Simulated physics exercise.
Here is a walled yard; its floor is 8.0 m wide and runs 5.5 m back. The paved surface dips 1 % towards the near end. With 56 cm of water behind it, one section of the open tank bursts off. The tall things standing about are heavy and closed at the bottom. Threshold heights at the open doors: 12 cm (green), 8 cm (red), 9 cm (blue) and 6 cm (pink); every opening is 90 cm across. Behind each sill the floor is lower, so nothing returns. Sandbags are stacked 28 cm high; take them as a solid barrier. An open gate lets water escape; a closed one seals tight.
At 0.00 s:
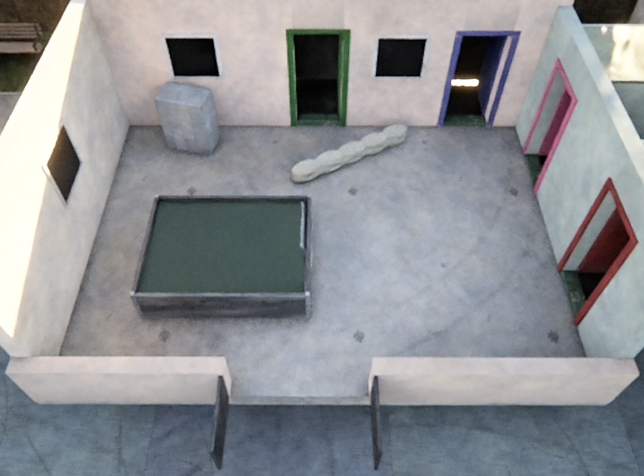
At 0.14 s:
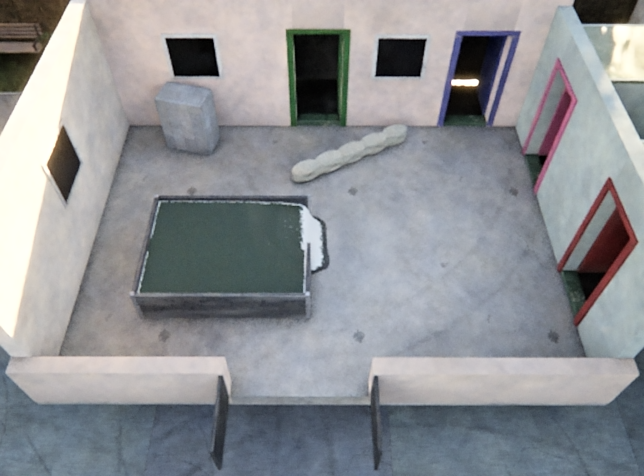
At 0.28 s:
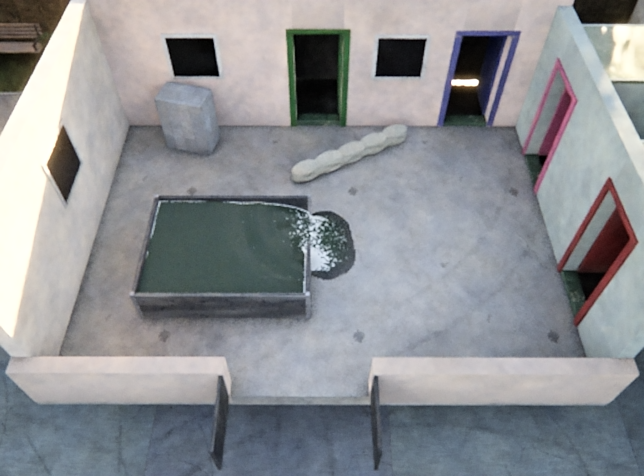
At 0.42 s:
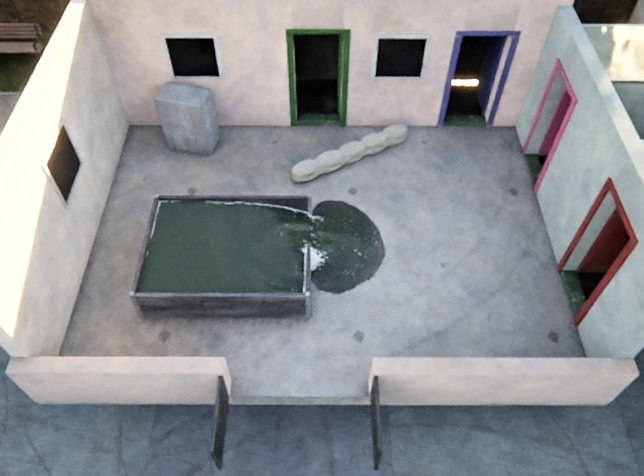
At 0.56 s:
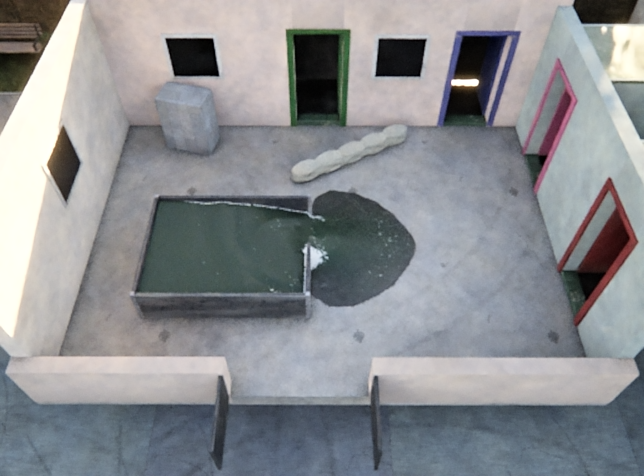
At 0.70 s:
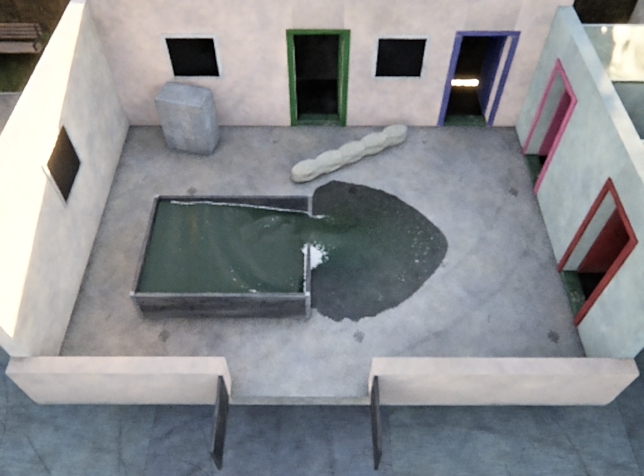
A big open tank of dark green water sat still in a walled yard, then part of its right side gave way and water poured out, spreading rightward across the grey floor in a widening dark pool.
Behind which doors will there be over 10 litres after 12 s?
Within that time: At the green door it keeps below the limit; at the red door it passes the limit; at the blue door it goes over the limit; at the pink door it passes the limit.
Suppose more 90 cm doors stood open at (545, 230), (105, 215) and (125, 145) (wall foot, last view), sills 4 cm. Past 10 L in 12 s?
In turn: Above, under, not over.
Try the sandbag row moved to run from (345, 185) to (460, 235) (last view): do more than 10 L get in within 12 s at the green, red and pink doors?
Then: Green under, red above, pink below.
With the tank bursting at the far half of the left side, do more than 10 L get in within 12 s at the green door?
Then: Green under.
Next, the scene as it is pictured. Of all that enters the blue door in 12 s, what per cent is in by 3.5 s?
About 5 per cent.
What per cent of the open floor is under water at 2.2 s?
Some 45 per cent of it.
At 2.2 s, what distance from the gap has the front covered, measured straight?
About 4.8 m.
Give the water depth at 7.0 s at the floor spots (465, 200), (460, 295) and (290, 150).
Roughly 8, 7 and 1 cm, in turn.
After 1.4 s water covers 30 % of the floor and is deepest (29 cm) near (323, 243); green door not reached, red door not reached, blue door not reached, pink door not reached.
After 2.2 s water covers 45 % of the floor and is deepest (25 cm) near (323, 243); green door not reached, red door 15 cm at the sill, 3 L in, blue door not reached, pink door 12 cm at the sill, 1 L in.
After 3.5 s water covers 50 % of the floor and is deepest (24 cm) near (516, 131); green door not reached, red door 15 cm at the sill, 39 L in, blue door 11 cm at the sill, 1 L in, pink door 14 cm at the sill, 42 L in.
After 7.0 s water covers 60 % of the floor and is deepest (14 cm) near (586, 358); green door 1 cm at the sill, 0 L in, red door 12 cm at the sill, 79 L in, blue door 8 cm at the sill, 21 L in, pink door 10 cm at the sill, 109 L in.
After 12.0 s water covers 75 % of the floor and is deepest (12 cm) near (568, 381); green door 1 cm at the sill, 0 L in, red door 11 cm at the sill, 101 L in, blue door 4 cm at the sill, 22 L in, pink door 6 cm at the sill, 125 L in.
